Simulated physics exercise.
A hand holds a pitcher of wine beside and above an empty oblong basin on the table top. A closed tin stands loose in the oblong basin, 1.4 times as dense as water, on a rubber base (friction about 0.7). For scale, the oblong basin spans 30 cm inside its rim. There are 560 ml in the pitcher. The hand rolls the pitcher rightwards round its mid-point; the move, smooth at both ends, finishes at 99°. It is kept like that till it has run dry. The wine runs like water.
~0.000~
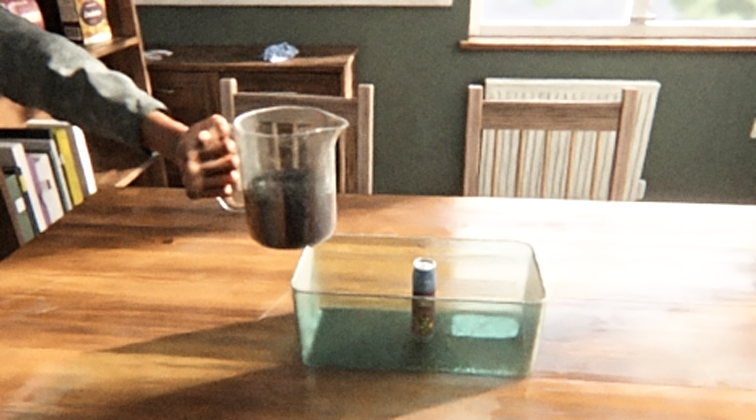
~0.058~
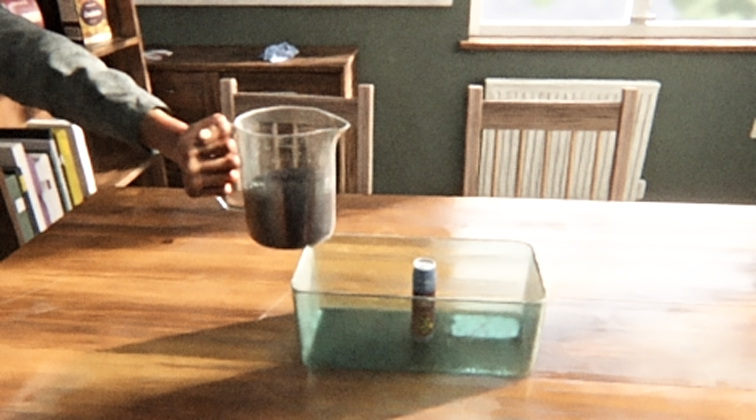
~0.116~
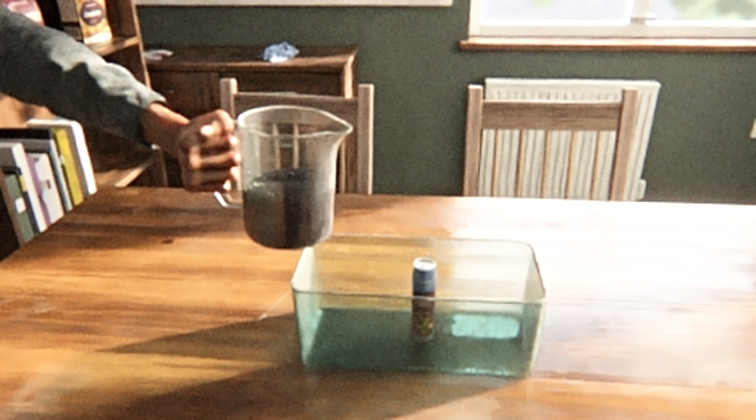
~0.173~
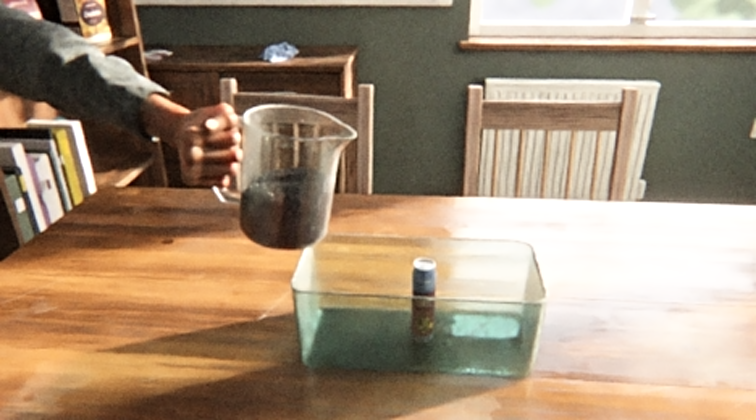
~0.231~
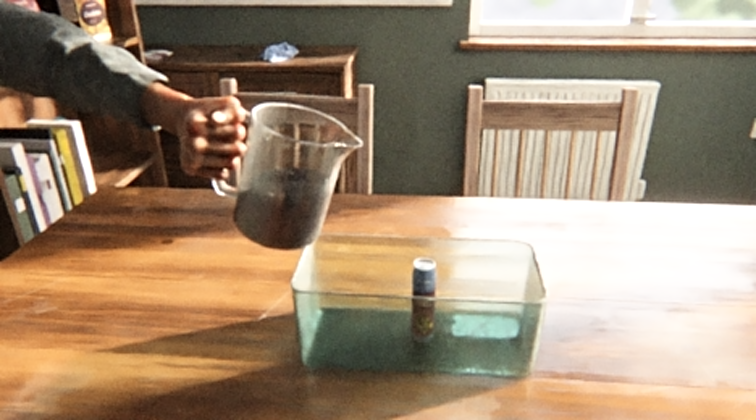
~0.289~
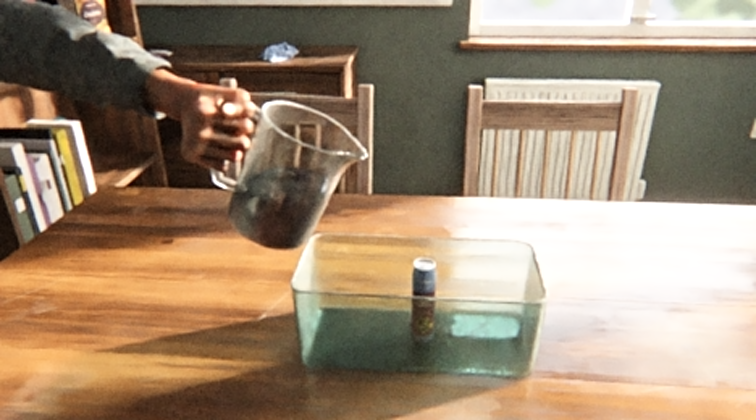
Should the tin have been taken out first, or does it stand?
It remains upright.
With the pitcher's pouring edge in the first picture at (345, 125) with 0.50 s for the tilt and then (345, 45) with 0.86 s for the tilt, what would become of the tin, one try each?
First it falls; then it topples.
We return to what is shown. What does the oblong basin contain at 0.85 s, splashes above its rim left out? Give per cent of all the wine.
About 40 per cent.
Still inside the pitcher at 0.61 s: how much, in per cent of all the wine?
Some 96 per cent.
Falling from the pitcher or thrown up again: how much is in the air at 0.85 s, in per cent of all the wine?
About 16 per cent.
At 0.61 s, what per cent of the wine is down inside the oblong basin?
About 0 per cent.
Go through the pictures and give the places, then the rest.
The first frame shows tilt 0°; pouring edge (347, 124); surface from (249, 180) to (332, 183); the oblong basin's rim runs from (302, 261) to (540, 271); the tin's top is at (424, 268).
The second frame shows tilt 1°; pouring edge (348, 125); surface from (248, 180) to (332, 182).
The third frame shows tilt 4°; pouring edge (352, 129); surface from (248, 181) to (332, 182).
The fourth frame shows tilt 10°; pouring edge (356, 135); surface from (247, 181) to (332, 182).
The fifth frame shows tilt 17°; pouring edge (362, 144); surface from (245, 181) to (332, 182).
The sixth frame shows tilt 25°; pouring edge (367, 155); surface from (239, 184) to (332, 184).
After 0.61 s the tilt is 80° and 95 per cent is still to pour; the tin stands where it began.
After 0.85 s the tilt is 99° and 43 per cent is still to pour; the tin stands where it began.
After 1.09 s the tilt is 99° and 12 per cent is still to pour; the tin stands where it began.
After 1.36 s the tilt is 99° and 2 per cent is still to pour; the tin stands where it began.
In the end the tin stands where it began.
